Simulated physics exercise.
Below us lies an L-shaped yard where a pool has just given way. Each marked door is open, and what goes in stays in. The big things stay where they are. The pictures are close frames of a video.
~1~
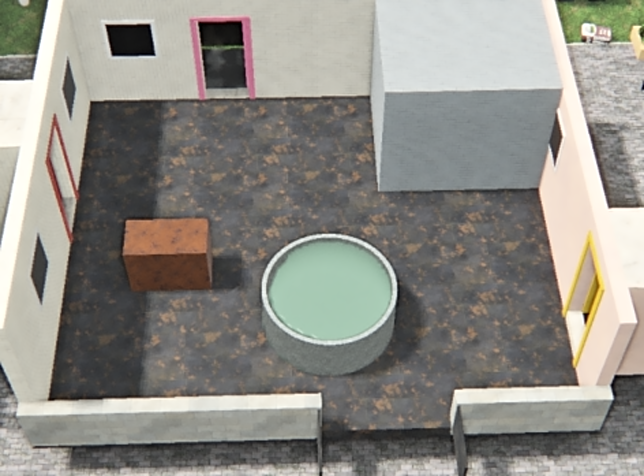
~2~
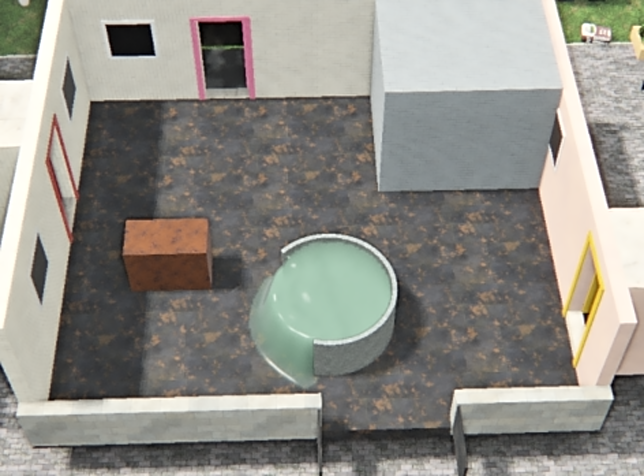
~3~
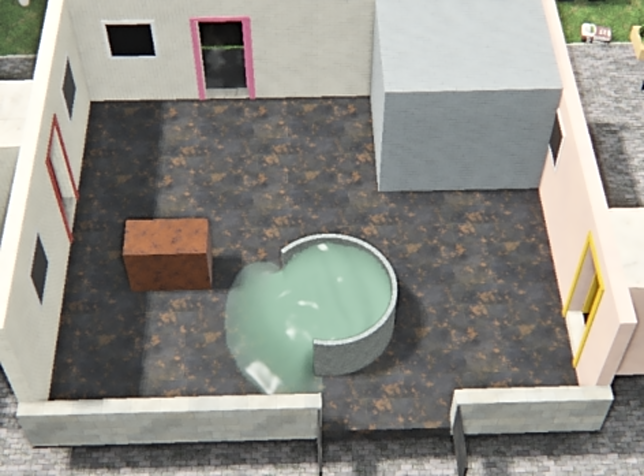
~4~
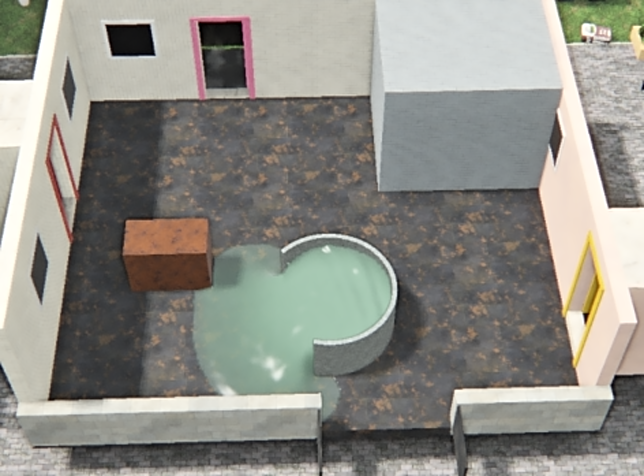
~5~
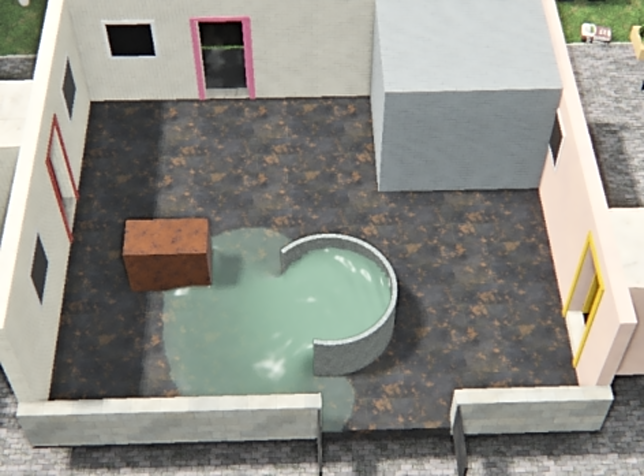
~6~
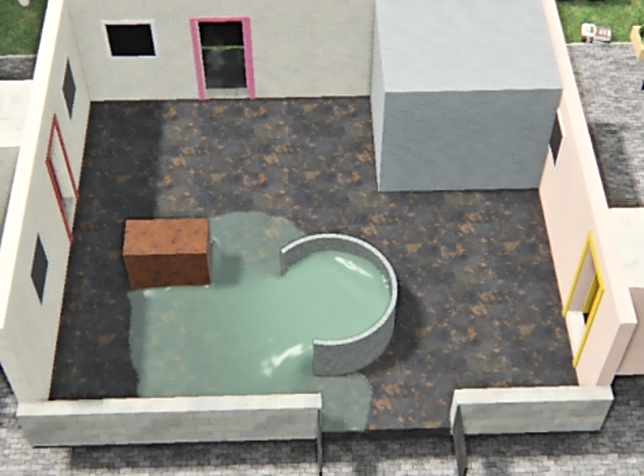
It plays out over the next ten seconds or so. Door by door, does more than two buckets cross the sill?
In the end: The yellow door holds within the limit; the red door holds within the limit; the pink door floods.
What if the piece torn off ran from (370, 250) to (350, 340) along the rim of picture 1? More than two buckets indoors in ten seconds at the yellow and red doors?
Yellow is over; red takes less.
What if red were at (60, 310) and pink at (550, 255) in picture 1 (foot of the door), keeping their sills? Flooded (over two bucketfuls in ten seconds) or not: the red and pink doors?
In short: Red lets more in, pink lets less in.
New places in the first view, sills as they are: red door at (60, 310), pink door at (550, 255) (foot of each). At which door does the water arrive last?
It is the pink-painted one.
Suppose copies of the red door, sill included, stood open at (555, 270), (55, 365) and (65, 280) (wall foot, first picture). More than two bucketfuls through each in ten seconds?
As listed: Takes less, goes over, lets more in.
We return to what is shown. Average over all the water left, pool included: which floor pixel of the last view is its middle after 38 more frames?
Near (213, 266).
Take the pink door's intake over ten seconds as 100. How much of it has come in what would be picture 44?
I make it 70 per cent.
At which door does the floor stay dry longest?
Last comes the yellow one.
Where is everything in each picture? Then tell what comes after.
Still water in the round tank at (329, 290), in the first frame.
The front is at (313, 381), out from the gap at (270, 325), in the second frame.
Water pours out at (270, 326) and has run to (256, 265), in the third frame.
The front is at (239, 250), out from the gap at (270, 328), in the fourth frame.
Water pours out at (270, 328) and has run to (230, 234), in the fifth frame.
Water pours out at (270, 329) and has run to a hidden place, in the sixth frame.
A moment on, water covers 30 % of the floor; the yellow door not reached, the red door not reached, the pink door not reached.
Next, water covers 45 % of the floor; the yellow door not reached, the red door wet at the sill, nothing in, the pink door not reached.
Then, water covers 55 % of the floor; the yellow door not reached, the red door wet at the sill, nothing in, the pink door under two buckets in.
Later, water covers 75 % of the floor; the yellow door wet at the sill, nothing in, the red door wet at the sill, nothing in, the pink door over two buckets in.
In the end, water covers 90 % of the floor; the yellow door wet at the sill, nothing in, the red door wet at the sill, nothing in, the pink door over two buckets in.
